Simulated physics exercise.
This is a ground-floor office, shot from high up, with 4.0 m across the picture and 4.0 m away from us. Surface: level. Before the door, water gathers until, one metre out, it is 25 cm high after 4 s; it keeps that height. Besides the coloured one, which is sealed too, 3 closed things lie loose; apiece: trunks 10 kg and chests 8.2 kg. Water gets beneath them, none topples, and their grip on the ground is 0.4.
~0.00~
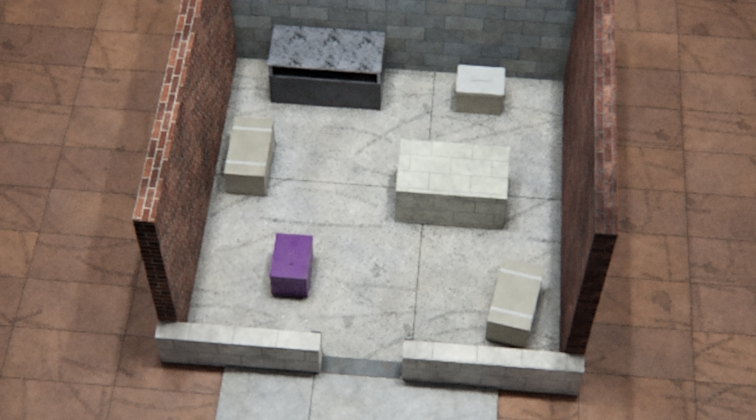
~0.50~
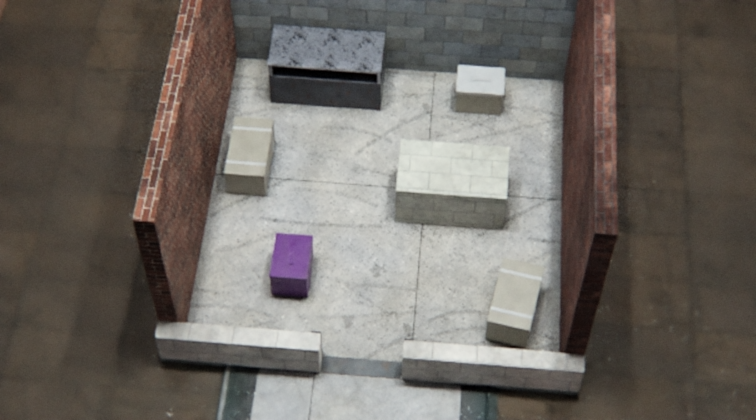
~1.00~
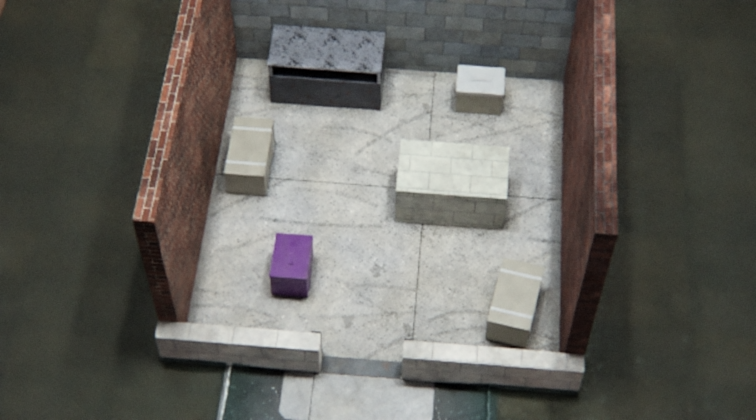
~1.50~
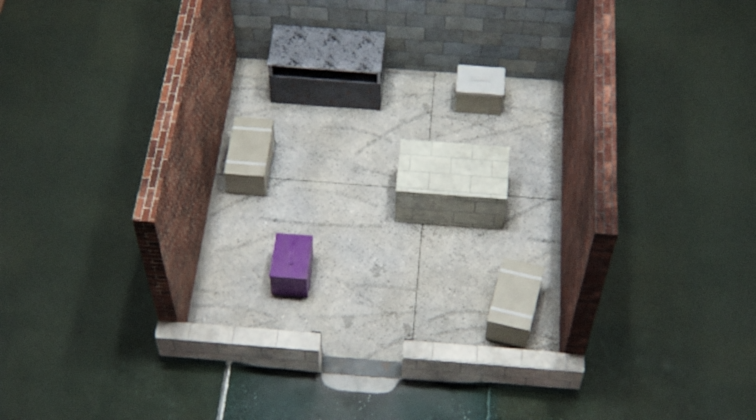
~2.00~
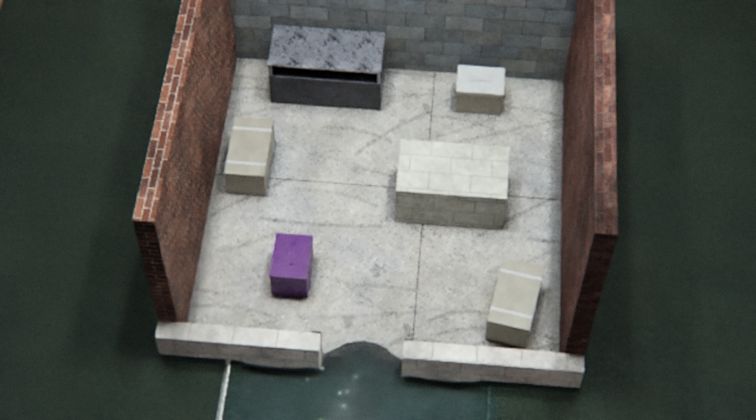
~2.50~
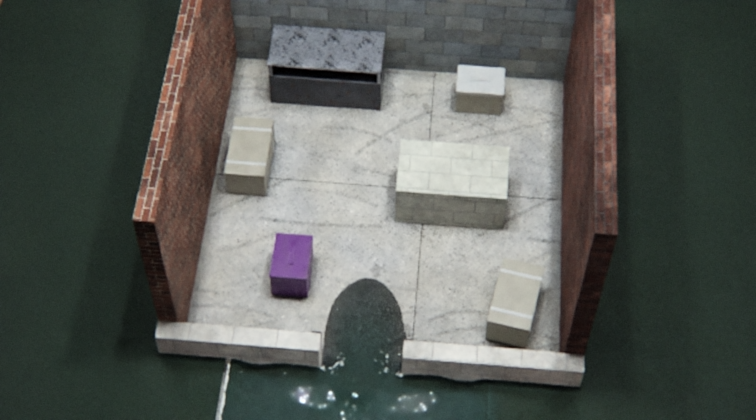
Dark water rises around a walled room and spreads through the doorway onto the floor.
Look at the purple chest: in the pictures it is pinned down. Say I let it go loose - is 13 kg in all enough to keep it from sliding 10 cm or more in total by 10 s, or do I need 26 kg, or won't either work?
You need 26 kg.
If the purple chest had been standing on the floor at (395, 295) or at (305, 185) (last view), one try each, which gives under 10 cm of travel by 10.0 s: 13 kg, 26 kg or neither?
For the first spot both come up short, for the second only the heavier suffices.
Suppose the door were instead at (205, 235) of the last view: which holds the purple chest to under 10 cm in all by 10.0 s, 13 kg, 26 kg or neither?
In that case neither load is enough.
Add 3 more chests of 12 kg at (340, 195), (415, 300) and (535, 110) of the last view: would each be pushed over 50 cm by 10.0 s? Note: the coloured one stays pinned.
Spot one crosses the limit, spot two crosses the limit, spot three stays inside.
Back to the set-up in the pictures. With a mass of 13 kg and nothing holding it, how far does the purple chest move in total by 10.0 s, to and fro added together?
Total path: Roughly 80 cm.
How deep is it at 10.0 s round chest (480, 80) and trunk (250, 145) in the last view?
Roughly 9 and 5 cm.
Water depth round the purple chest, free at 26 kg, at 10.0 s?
Close to 7 cm deep.
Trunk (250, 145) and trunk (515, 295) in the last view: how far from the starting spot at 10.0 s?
Respectively 80 and 80 centimetres.
After 3.5 s the purple chest would be 0 cm from its start with 13 kg and 0 cm from its start with 26 kg; 3 cm of water round it then.
After 4.5 s the purple chest would be 6 cm from its start with 13 kg and 0 cm from its start with 26 kg; 4 cm of water round it then.
After 7.0 s the purple chest would be 27 cm from its start with 13 kg and 0 cm from its start with 26 kg; 4 cm of water round it then.
After 10.0 s the purple chest would be 51 cm from its start with 13 kg and 0 cm from its start with 26 kg; 7 cm of water round it then.
